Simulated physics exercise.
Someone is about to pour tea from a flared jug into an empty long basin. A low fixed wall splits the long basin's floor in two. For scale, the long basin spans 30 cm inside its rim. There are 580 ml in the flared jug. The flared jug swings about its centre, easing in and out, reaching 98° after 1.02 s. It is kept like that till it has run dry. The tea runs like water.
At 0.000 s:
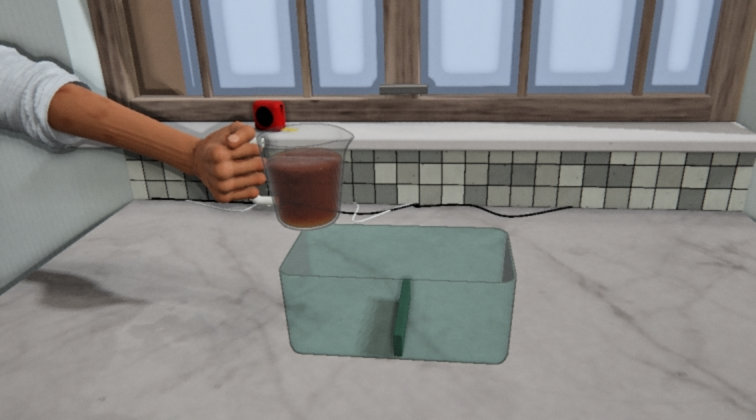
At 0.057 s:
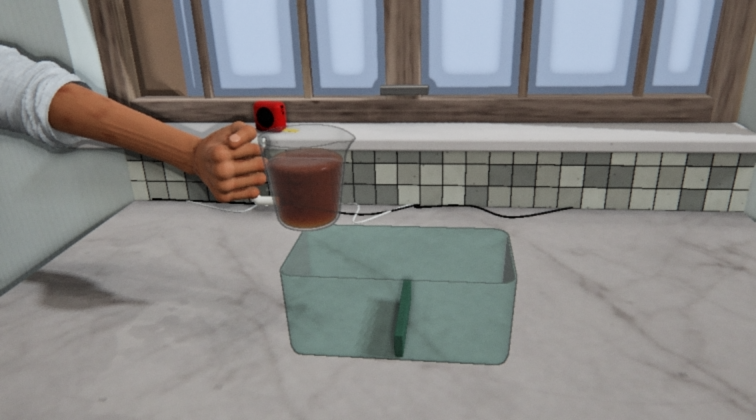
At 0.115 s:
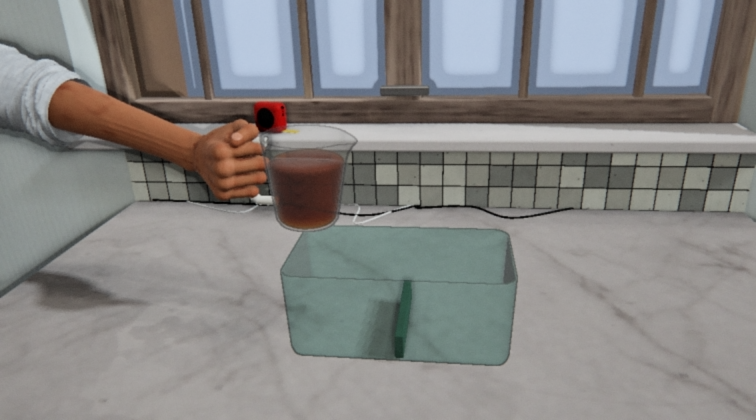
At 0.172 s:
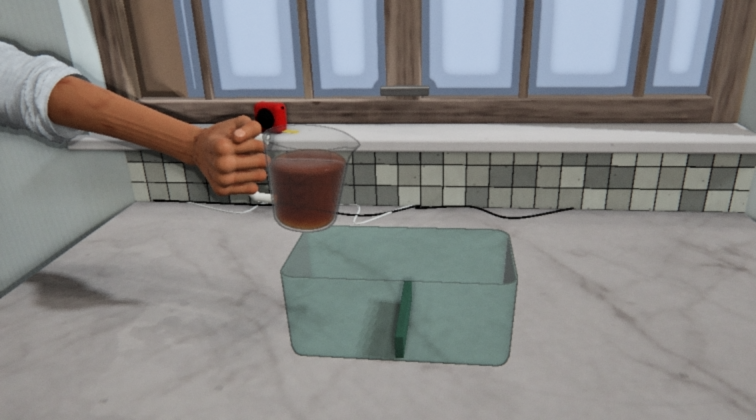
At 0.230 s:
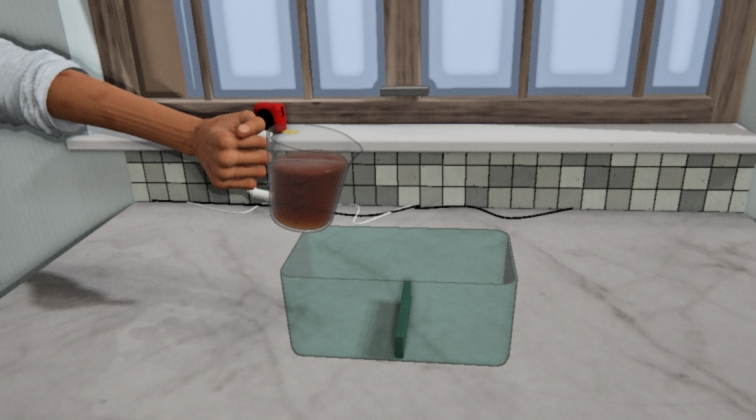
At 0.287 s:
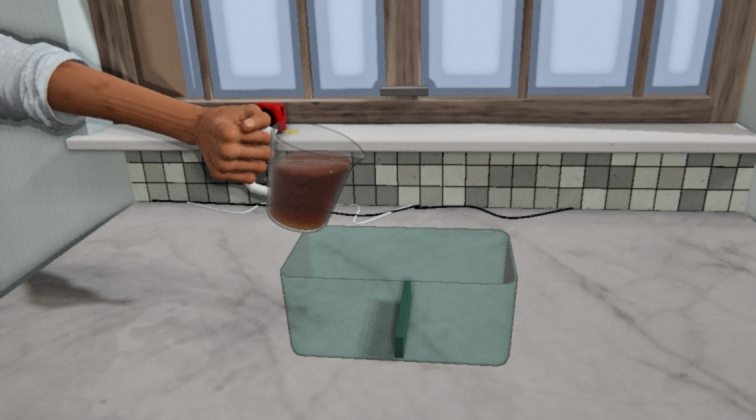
To begin with, a hand at the left holds a clear flared jug of reddish-brown tea upright above an empty, long, greenish see-through basin on a marble counter. The hand then tilts the jug slowly to the right, and its rim leans further over while the tea stays inside.
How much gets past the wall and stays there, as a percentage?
Roughly 69 per cent is past the wall.
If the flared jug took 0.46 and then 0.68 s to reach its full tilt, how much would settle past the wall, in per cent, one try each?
In turn about 60 and 65 per cent.
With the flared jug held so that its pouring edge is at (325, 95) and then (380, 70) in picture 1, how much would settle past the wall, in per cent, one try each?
In turn about 30 and 90 per cent.
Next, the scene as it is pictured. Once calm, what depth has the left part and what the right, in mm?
Left about 8 mm, right about 18 mm.
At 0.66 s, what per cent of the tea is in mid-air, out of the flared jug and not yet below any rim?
Near 14 in a hundred.
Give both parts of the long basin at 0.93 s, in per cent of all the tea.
Left about 14, right about 48.
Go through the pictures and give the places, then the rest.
In the first frame, it leans 0°; its right rim is at (354, 136); the tea meets the walls at (269, 157) and (342, 157); the long basin's rim runs from (293, 248) to (511, 255); the wall's top is at (403, 305).
In the second frame, it leans 1°; its right rim is at (355, 138); the tea meets the walls at (269, 157) and (343, 158).
In the third frame, it leans 3°; its right rim is at (357, 141); the tea meets the walls at (270, 157) and (345, 159).
In the fourth frame, it leans 7°; its right rim is at (360, 144); the tea meets the walls at (272, 158) and (346, 160).
In the fifth frame, it leans 12°; its right rim is at (363, 150); the tea meets the walls at (273, 159) and (349, 161).
In the sixth frame, it leans 18°; its right rim is at (366, 156); the tea meets the walls at (275, 161) and (353, 161).
Then, 0.66 s in, the tilt is 70° and 80 per cent is still to pour, 1 is left of the wall and 4 right of it.
Then, 0.93 s in, the tilt is 96° and 25 per cent is still to pour, 13 is left of the wall and 48 right of it.
Then, 1.21 s in, the tilt is 98° and 2 per cent is still to pour, 27 is left of the wall and 69 right of it.
Then, 1.52 s in, the tilt is 98° and 0 per cent is still to pour, 30 is left of the wall and 69 right of it.
Finally, 30 per cent lies left of the wall, 69 right of it and 0 outside.
